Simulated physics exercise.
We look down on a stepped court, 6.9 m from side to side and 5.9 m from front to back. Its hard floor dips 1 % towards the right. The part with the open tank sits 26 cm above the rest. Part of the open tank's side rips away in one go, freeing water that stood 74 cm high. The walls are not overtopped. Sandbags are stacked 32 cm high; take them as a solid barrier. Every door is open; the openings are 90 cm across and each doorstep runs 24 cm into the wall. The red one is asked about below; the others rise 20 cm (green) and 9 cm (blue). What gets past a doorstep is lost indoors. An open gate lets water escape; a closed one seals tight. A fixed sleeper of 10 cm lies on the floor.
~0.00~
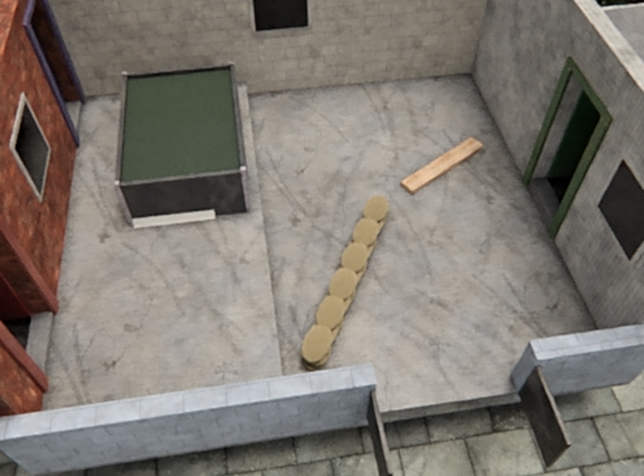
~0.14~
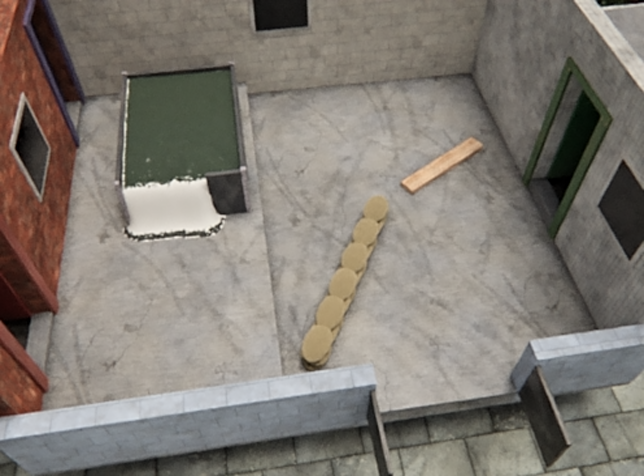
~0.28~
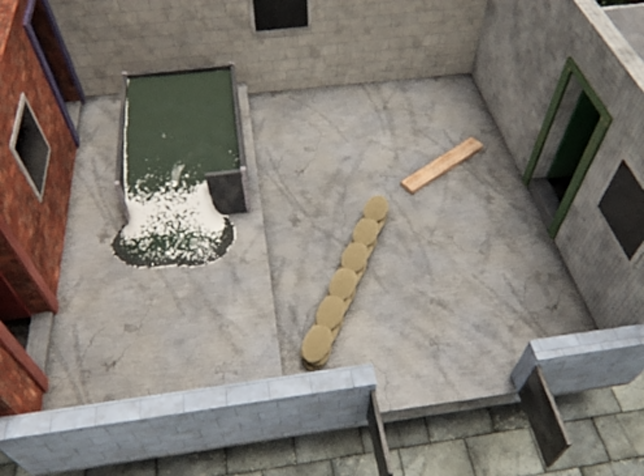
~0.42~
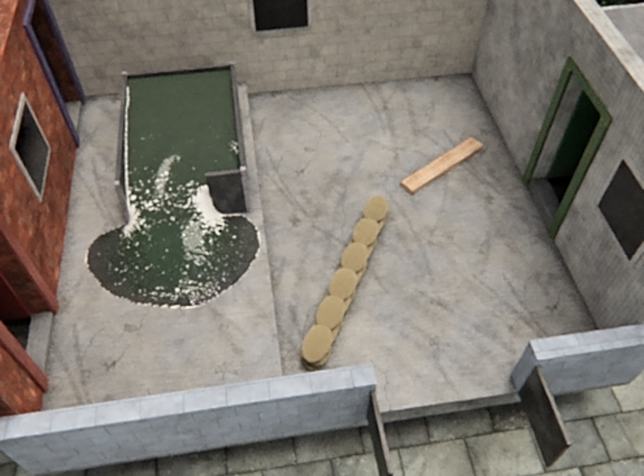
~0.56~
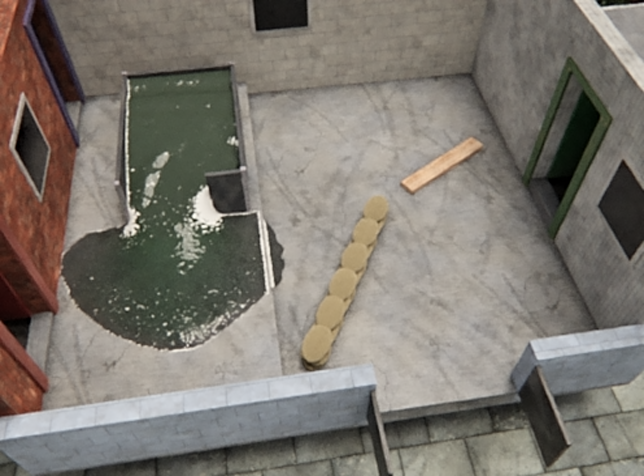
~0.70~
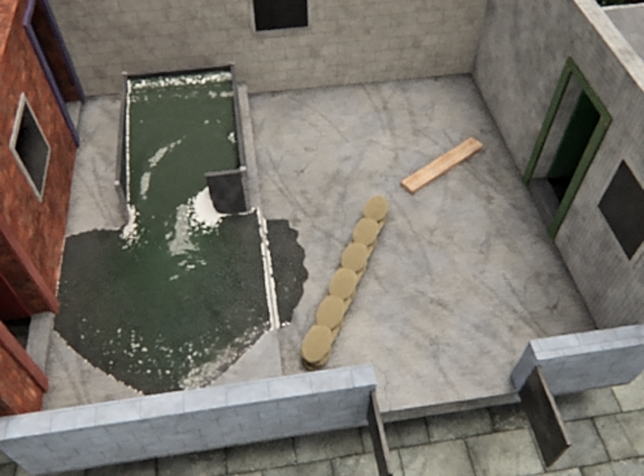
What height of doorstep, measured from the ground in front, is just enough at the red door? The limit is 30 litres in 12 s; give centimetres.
Some 22 cm above the ground.
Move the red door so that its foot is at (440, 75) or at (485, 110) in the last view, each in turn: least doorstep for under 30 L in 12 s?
About 11.0 and 11.0 cm.
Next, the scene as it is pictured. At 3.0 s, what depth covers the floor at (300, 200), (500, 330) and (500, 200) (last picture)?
Roughly 0, 3 and 0 cm, in turn.
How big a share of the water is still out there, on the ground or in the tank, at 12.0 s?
About 86 per cent.
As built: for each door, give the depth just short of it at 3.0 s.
In cm: Green 0, red 26, blue 0.
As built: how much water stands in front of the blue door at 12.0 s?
About 6.0 cm.
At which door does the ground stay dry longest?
It is the blue one.
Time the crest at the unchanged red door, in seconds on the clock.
Around 2.8 s.
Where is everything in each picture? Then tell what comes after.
The open tank at (181, 123) is whole and still, 74 cm deep; the red door at (17, 303) is dry, in the first picture.
The gap is at (170, 204), the front 0.4 m out at (205, 233); the back of the open tank holds 74 cm, in the second picture.
The gap is at (171, 206), the front 0.8 m out at (189, 263); the back of the open tank holds 74 cm, in the third picture.
Water pours out at (171, 208) and has run 1.4 m, to (176, 302); about 9 cm deep outside, 74 cm at the back, in the fourth picture.
The front is at (161, 345), 2.0 m from the gap at (171, 208); 4.1 m2 of floor is wet, 72 cm left at the back, in the fifth picture.
Water pours out at (171, 208) and has run 2.7 m, to a hidden place; about 5 cm deep outside, 64 cm at the back; 0.3 m in a straight line remain to the red door at (17, 303), in the sixth picture.
After 1.4 s water covers 25 % of the floor, deepest (49 cm) near (40, 433); 19 cm at the red door, 0 litres in over its 9 cm doorstep.
After 3.0 s water covers 45 % of the floor, deepest (38 cm) near (292, 363); 26 cm at the red door, 106 litres in over its 9 cm doorstep.
After 12.0 s water covers 90 % of the floor, deepest (14 cm) near (474, 83); 5 cm at the red door, 231 litres in over its 9 cm doorstep.
At the red door as built, the water arrived by 0.8 s and peaked near 26 cm at 2.8 s.
Run again over the same 12 s with other heights there, 53 litres in over 18.5 cm, 17 litres over 24.5 cm. The limit of 30 litres is kept from about 22 cm up.
